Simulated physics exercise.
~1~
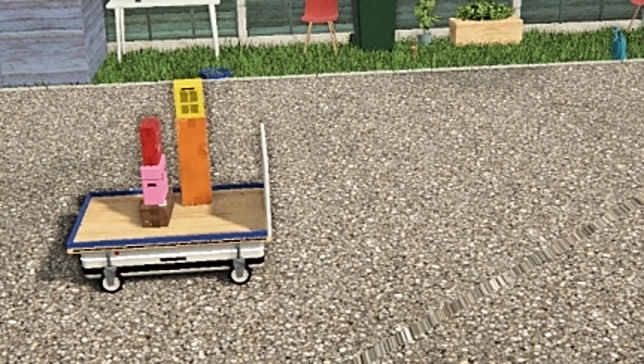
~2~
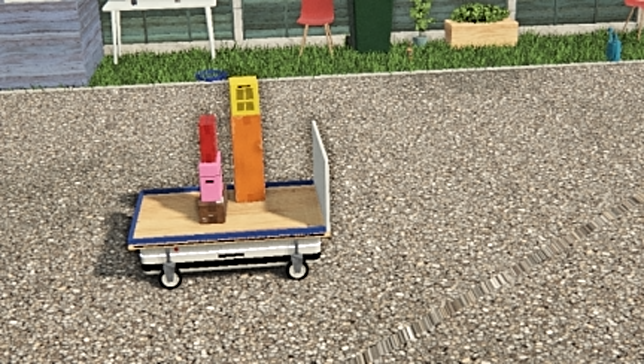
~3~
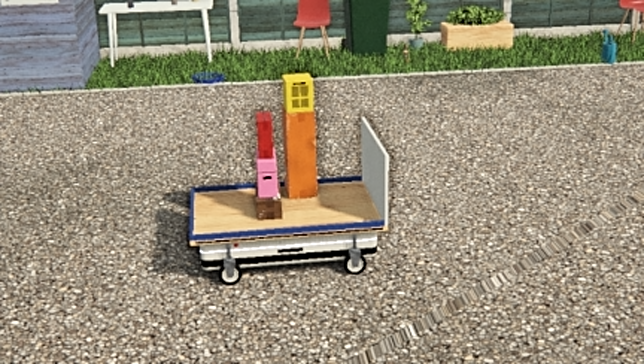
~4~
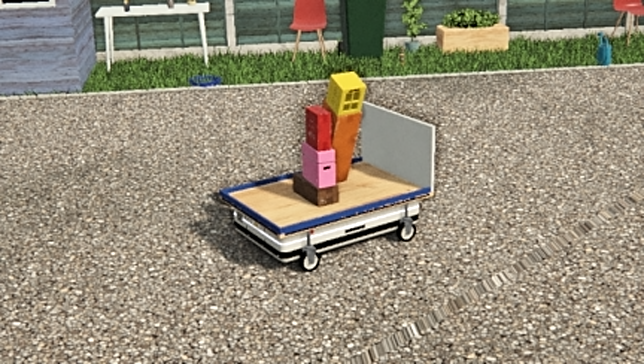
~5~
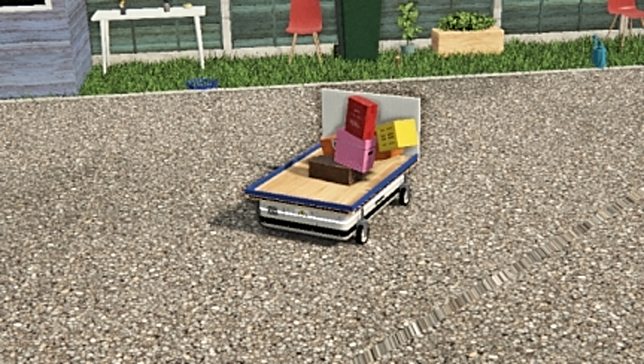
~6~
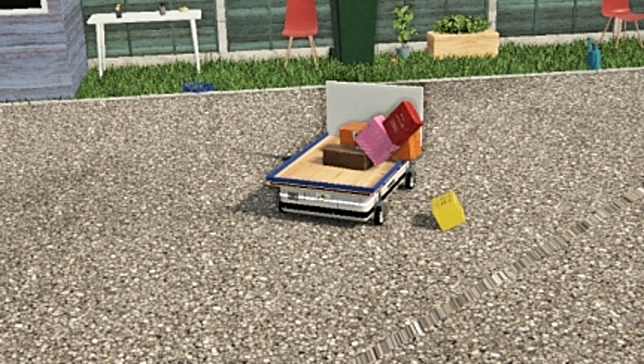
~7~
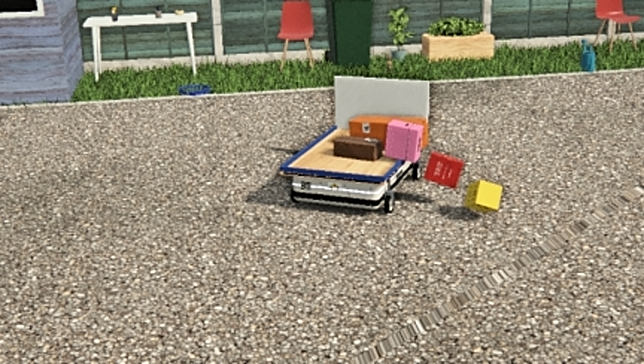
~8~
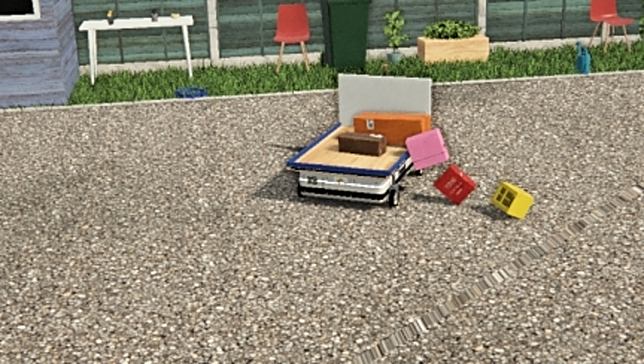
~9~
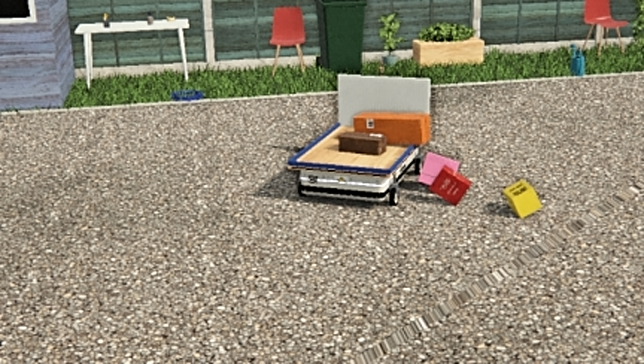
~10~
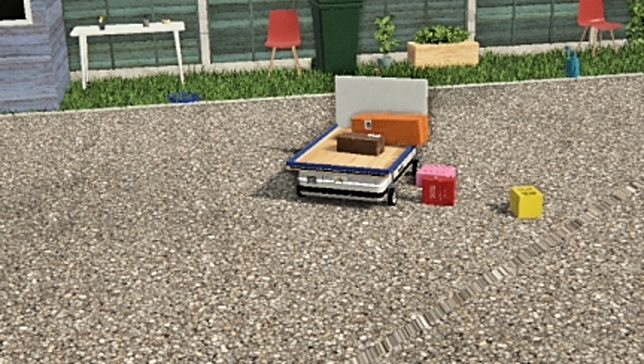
A flat cart with a pale board at its front carries a tall orange box topped by a yellow crate, beside a brown parcel stacked with a pink toolbox and a red box. Seen from slightly above, it rolls rightward across a gravelly yard edged with grass, chairs and a fence. As it curves away toward the grass, the orange box tips against the board and the yellow crate tumbles off to the right. The red box and then the pink toolbox topple after it. The cart stops, with the orange box lying beside the brown parcel on deck and the other three on the ground.
